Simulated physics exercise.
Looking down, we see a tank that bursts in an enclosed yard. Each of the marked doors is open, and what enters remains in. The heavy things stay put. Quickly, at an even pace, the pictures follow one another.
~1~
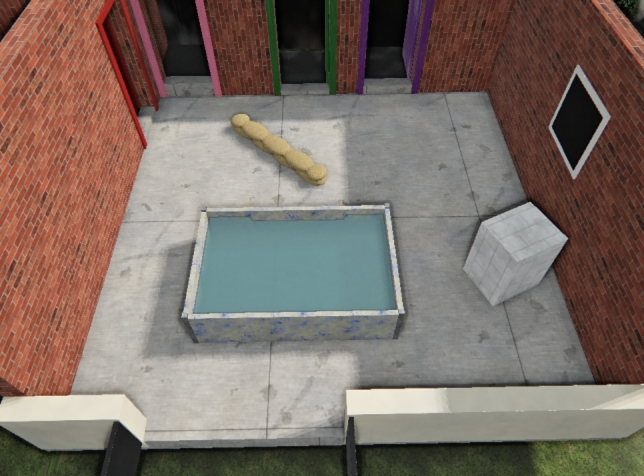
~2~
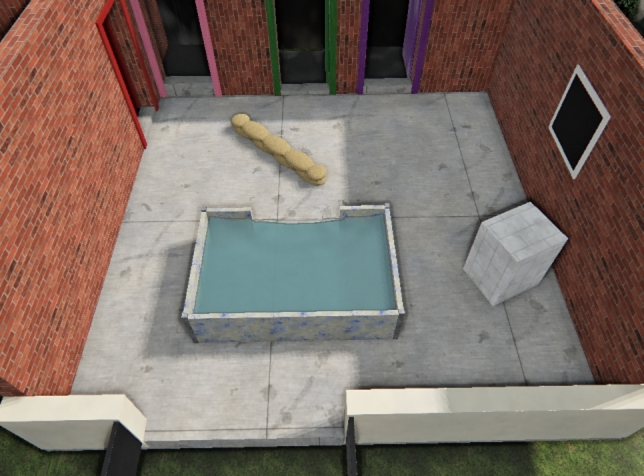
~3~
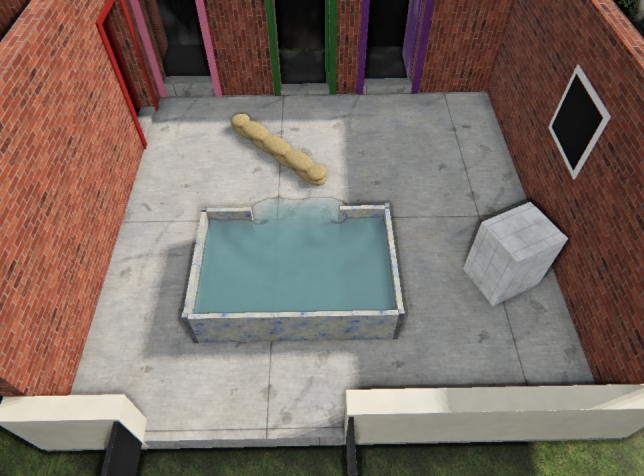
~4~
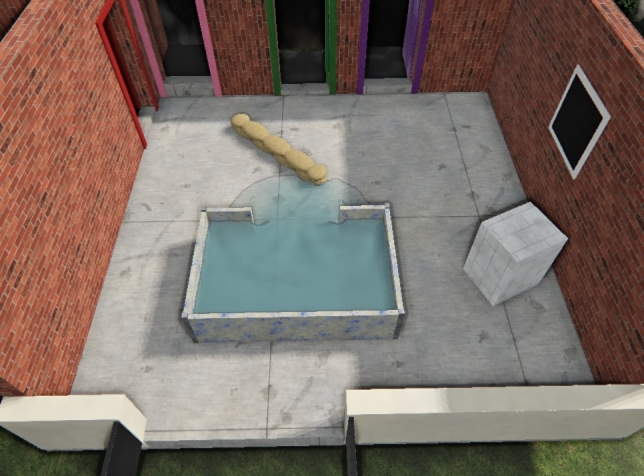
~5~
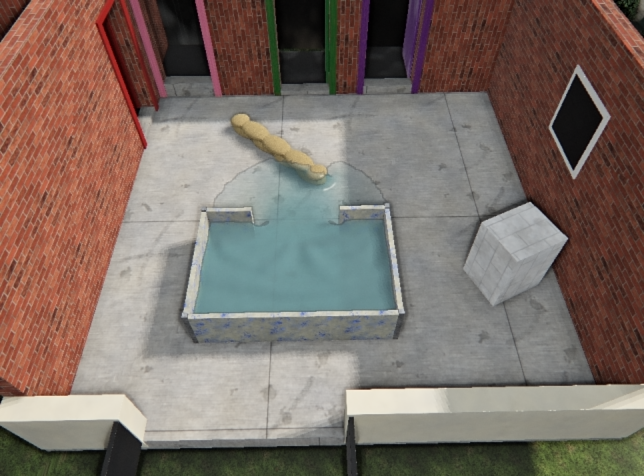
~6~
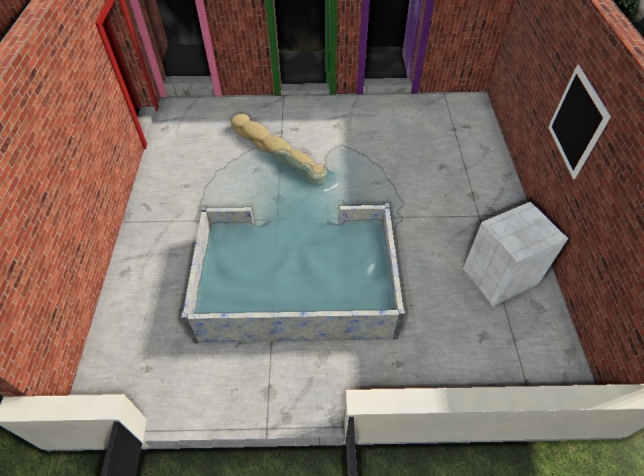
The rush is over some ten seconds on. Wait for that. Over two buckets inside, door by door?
As I see it, the pink door gets two buckets or less inside. The red door gets more than two buckets inside. The green door gets two buckets or less inside. The purple door gets two buckets or less inside.
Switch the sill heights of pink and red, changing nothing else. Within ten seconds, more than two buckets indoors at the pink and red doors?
Result - pink gets too much, red doesn't reach it.
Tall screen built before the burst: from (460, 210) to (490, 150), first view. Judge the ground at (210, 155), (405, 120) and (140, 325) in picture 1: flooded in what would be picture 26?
In that order: Awash, flooded, no water.
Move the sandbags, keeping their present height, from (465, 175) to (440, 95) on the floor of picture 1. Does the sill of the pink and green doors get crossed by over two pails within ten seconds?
Check: Pink door remains short; green door exceeds the limit.
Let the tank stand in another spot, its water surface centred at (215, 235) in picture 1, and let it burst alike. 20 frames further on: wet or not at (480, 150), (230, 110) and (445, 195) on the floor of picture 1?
First spot bare, second swamped, third bare.
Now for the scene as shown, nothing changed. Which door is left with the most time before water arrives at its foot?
My answer: The one in green.
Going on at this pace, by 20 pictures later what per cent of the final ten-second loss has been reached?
About 45 per cent.
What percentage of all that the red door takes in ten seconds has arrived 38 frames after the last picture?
Near 100 in a hundred.
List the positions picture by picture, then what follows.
The water tank at (295, 261) is whole and still, in the first frame.
The front is at a hidden place, out from the gap on the water tank's far side, in the second frame.
The front is at a hidden place, out from the gap on the water tank's far side, in the third frame.
The front is at (336, 182), out from the gap on the water tank's far side, in the fourth frame.
The front is at (269, 162), out from the gap on the water tank's far side, in the fifth frame.
Water pours out on the water tank's far side and has run to (259, 150), in the sixth frame.
A moment on, water covers 25 % of the floor; the pink door not reached, the red door not reached, the green door not reached, the purple door not reached.
Next, water covers 40 % of the floor; the pink door wet at the sill, nothing in, the red door under two buckets in, the green door not reached, the purple door wet at the sill, nothing in.
Then, water covers 50 % of the floor; the pink door wet at the sill, nothing in, the red door far over two buckets in, the green door wet at the sill, nothing in, the purple door wet at the sill, nothing in.
Later, water covers 70 % of the floor; the pink door wet at the sill, nothing in, the red door far over two buckets in, the green door under two buckets in, the purple door wet at the sill, nothing in.
In the end, water covers 90 % of the floor; the pink door wet at the sill, nothing in, the red door far over two buckets in, the green door under two buckets in, the purple door wet at the sill, nothing in.
